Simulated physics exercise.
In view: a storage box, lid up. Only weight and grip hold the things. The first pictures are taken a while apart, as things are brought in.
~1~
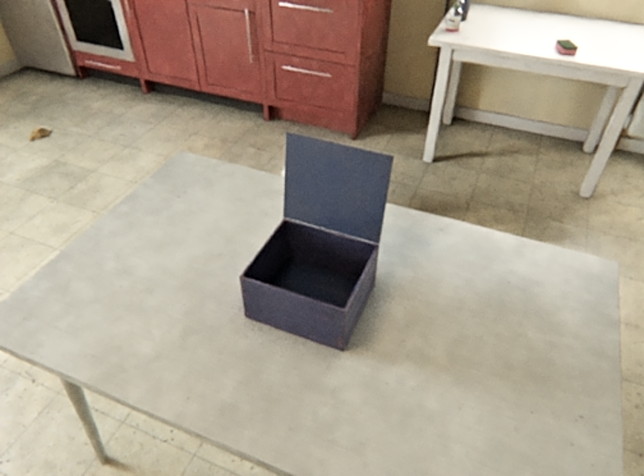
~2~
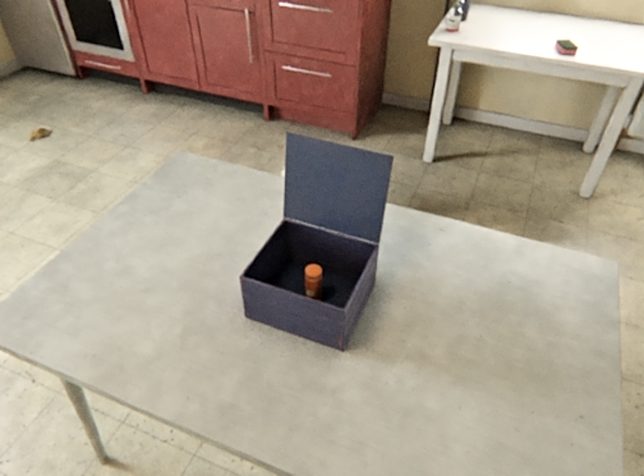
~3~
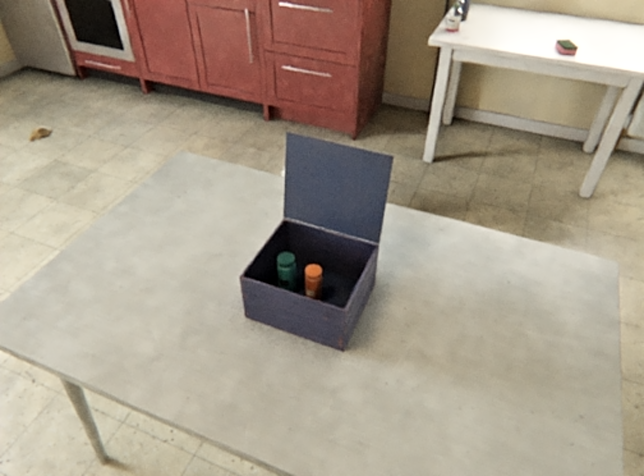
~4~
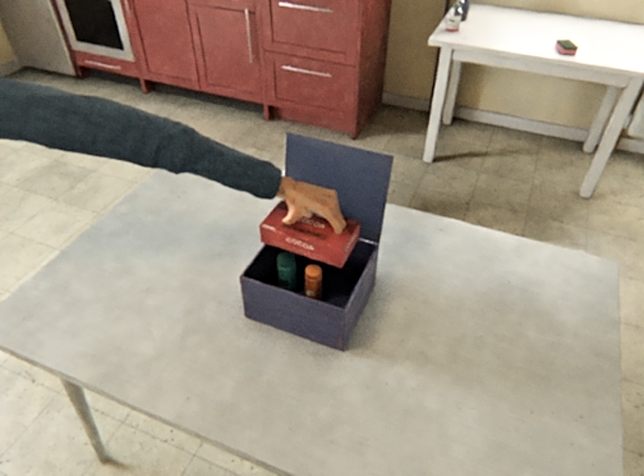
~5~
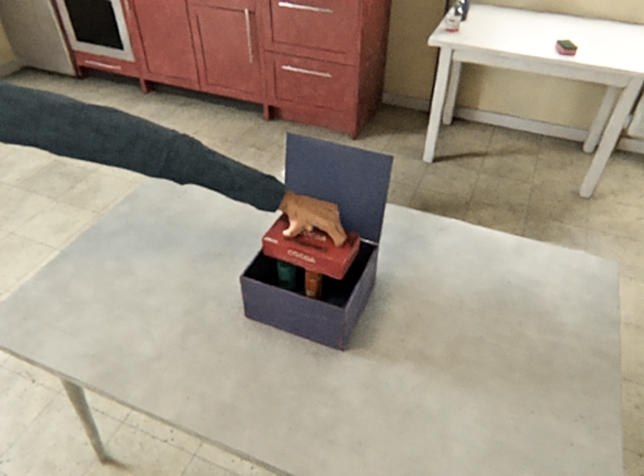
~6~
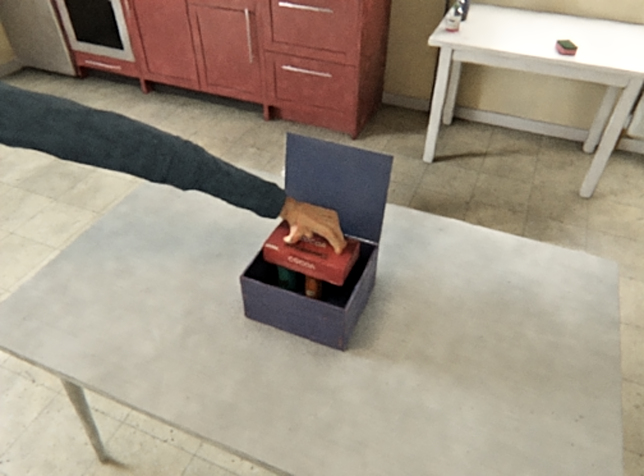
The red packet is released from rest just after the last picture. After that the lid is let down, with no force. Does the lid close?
In the end the lid shuts flat.
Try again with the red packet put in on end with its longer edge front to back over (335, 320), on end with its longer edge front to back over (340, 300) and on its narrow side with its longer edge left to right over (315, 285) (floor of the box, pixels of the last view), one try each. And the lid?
In the first case it is held up; in the second case it is held up; in the third case it sits on the rim.
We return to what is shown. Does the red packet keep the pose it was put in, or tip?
The red packet ends up tilted.
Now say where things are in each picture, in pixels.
In the first frame, the last thing is not in view yet.
In the second frame, the last thing is not in view yet; orange shaker (314, 285).
In the third frame, the last thing is not in view yet; orange shaker (314, 285).
The fourth frame shows coming down; red packet (310, 232); orange shaker (314, 285).
The fifth frame shows coming down; red packet (311, 245); orange shaker (314, 285).
The sixth frame shows in place under the hand; red packet (311, 251); orange shaker (314, 285).
Then, 1.10 s after the last picture, lid starting down; red packet on its side near (322, 265).
Then, 1.80 s after the last picture, lid 44° above the rim; red packet on its side near (322, 265).
At rest, lid shut; tipped over in the box, red packet; the other 2 in place. Seen from the same camera at the end, red packet near (322, 265).
